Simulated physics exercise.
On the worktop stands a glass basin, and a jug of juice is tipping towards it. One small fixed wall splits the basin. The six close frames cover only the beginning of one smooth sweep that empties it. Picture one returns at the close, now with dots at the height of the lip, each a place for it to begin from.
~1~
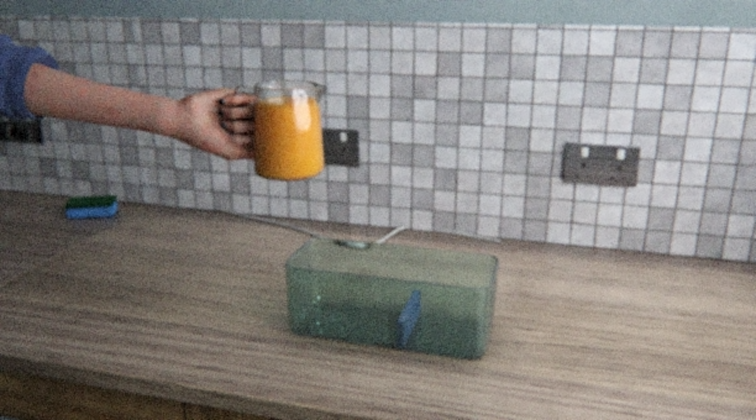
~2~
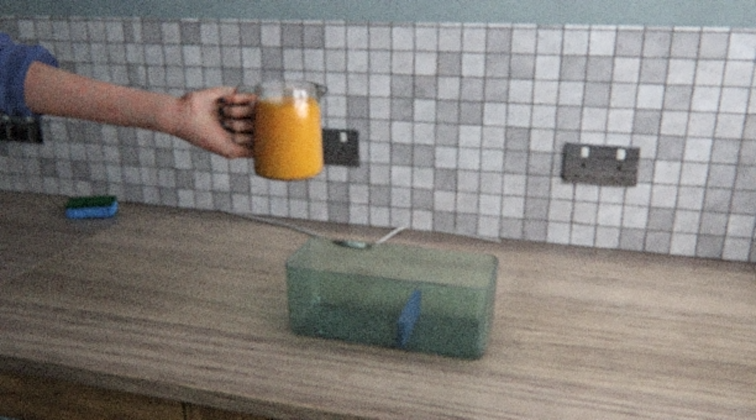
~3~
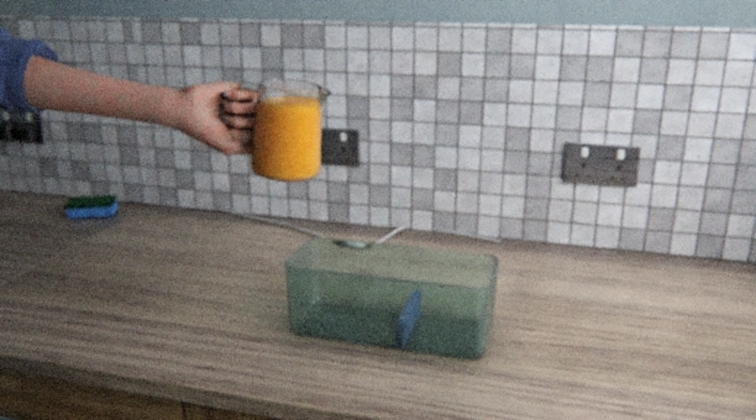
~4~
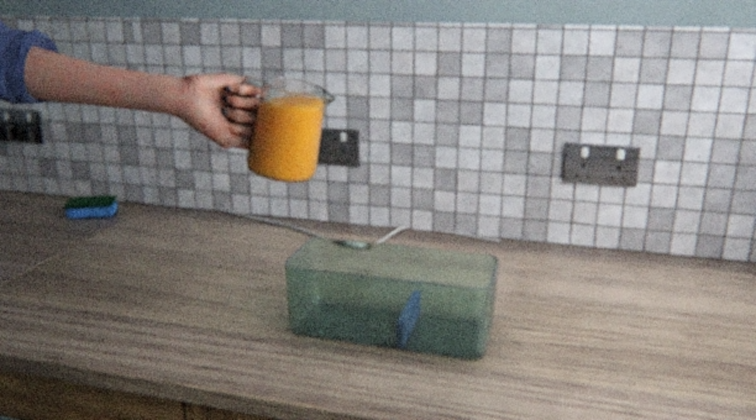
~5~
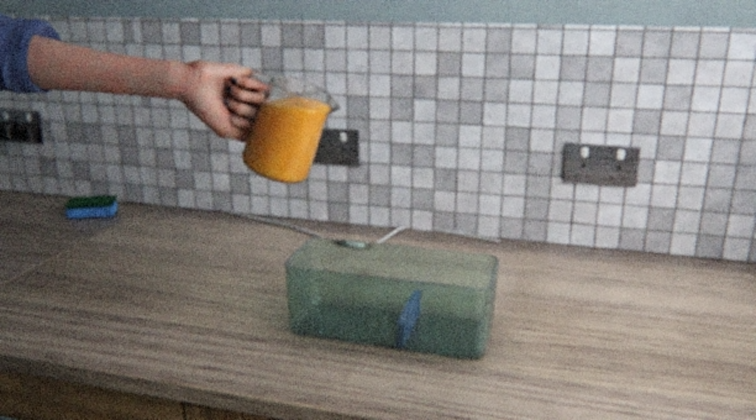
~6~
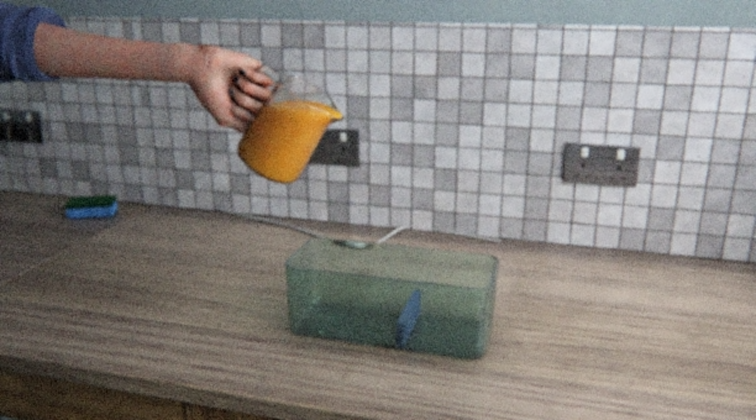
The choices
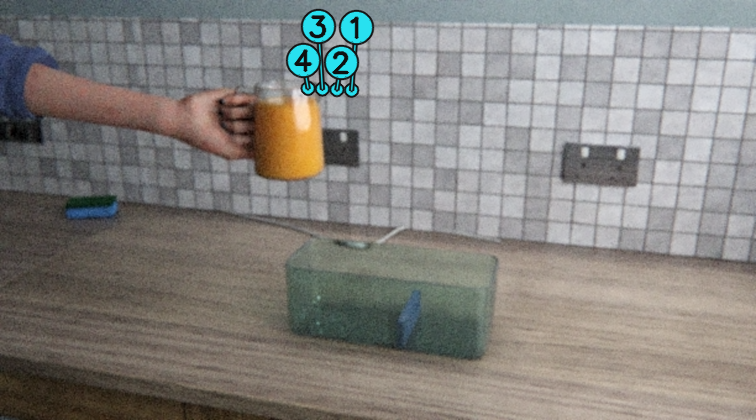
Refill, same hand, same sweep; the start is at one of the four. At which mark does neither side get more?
1 works best here.
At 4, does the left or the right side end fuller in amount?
More ends on the left.
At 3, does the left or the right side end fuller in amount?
More ends on the left.
In cyan, 1 at (351, 90); 2 at (336, 89); 3 at (322, 88); 4 at (308, 88).
With 1, about 45 % ends left of the wall and 53 % right of it.
With 2, about 74 % ends left of the wall and 18 % right of it; 8 % is lost outside.
With 3, about 85 % ends left of the wall and 7 % right of it; 8 % is lost outside.
With 4, about 88 % ends left of the wall and 9 % right of it; 3 % is lost outside.
